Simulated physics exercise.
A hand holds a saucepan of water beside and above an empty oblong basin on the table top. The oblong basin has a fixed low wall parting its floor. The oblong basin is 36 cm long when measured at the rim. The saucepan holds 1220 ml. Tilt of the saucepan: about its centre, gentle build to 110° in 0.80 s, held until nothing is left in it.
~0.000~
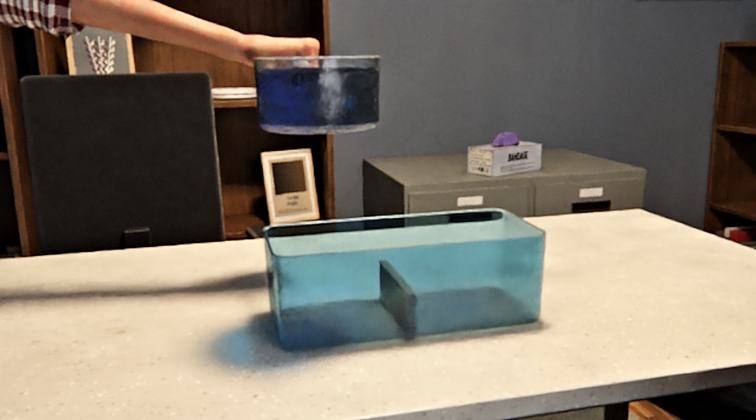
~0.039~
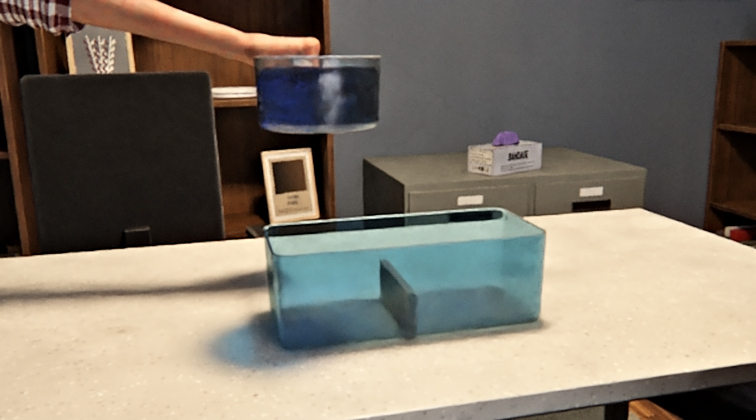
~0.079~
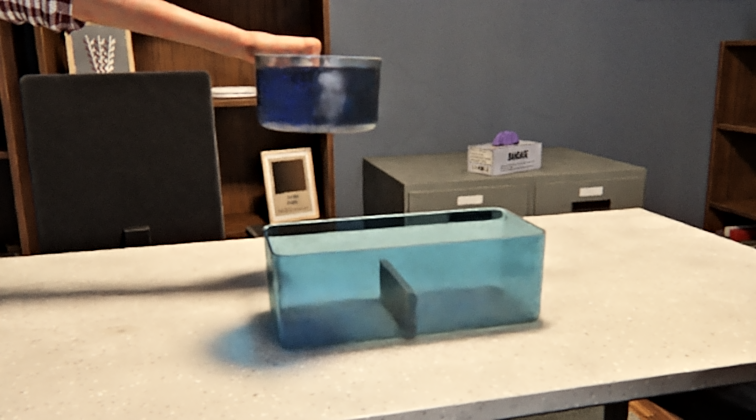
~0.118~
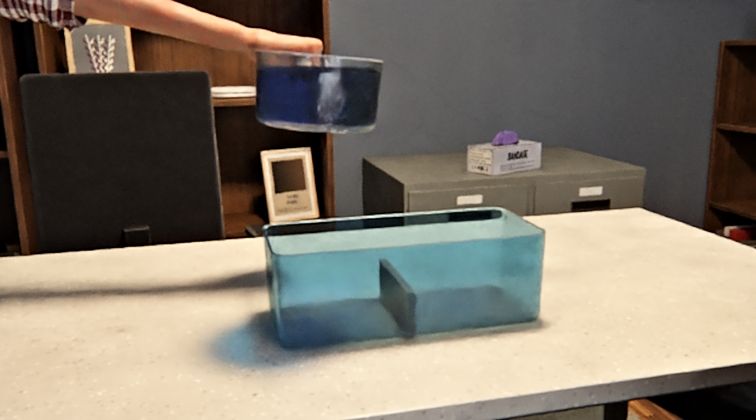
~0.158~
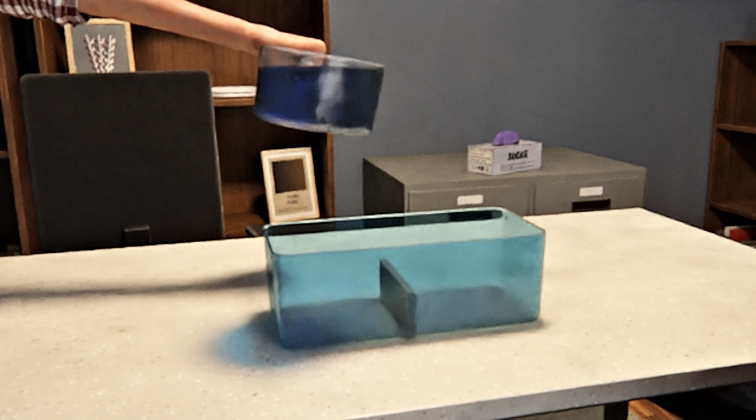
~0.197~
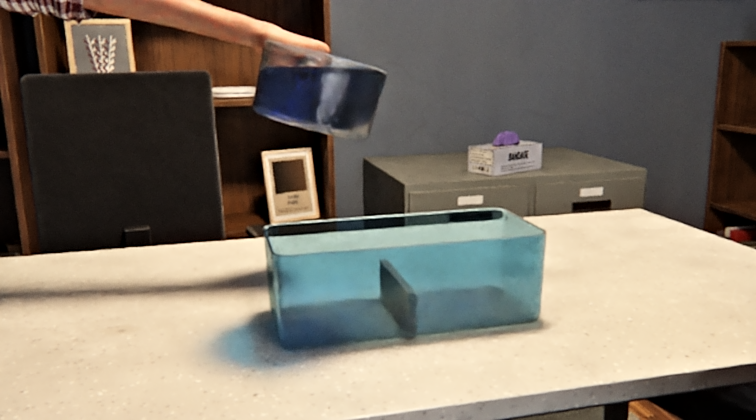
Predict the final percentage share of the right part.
Right part: About 85 %.
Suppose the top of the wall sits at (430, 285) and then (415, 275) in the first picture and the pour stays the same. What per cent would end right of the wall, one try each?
Roughly 50 per cent, then 65 per cent.
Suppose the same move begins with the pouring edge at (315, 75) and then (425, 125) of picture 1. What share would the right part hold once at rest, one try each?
I'd expect close to 20 per cent and then close to 95 per cent.
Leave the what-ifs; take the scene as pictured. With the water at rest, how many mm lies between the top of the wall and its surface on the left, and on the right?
Left roughly 50 mm; right roughly 18 mm.
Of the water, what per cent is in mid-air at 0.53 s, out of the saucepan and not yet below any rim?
It comes to roughly 44 per cent.
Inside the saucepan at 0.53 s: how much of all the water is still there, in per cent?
About 48 per cent.
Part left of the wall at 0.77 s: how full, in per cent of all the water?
5 %.
After 0.53 s the tilt is 81° and 48 per cent is still to pour, 0 is left of the wall and 9 right of it.
After 0.77 s the tilt is 110° and 7 per cent is still to pour, 5 is left of the wall and 76 right of it.
After 1.02 s the tilt is 110° and 0 per cent is still to pour, 13 is left of the wall and 83 right of it.
After 1.30 s the tilt is 110° and 0 per cent is still to pour, 14 is left of the wall and 85 right of it.
In the end 14 per cent lies left of the wall, 85 right of it and 1 outside.
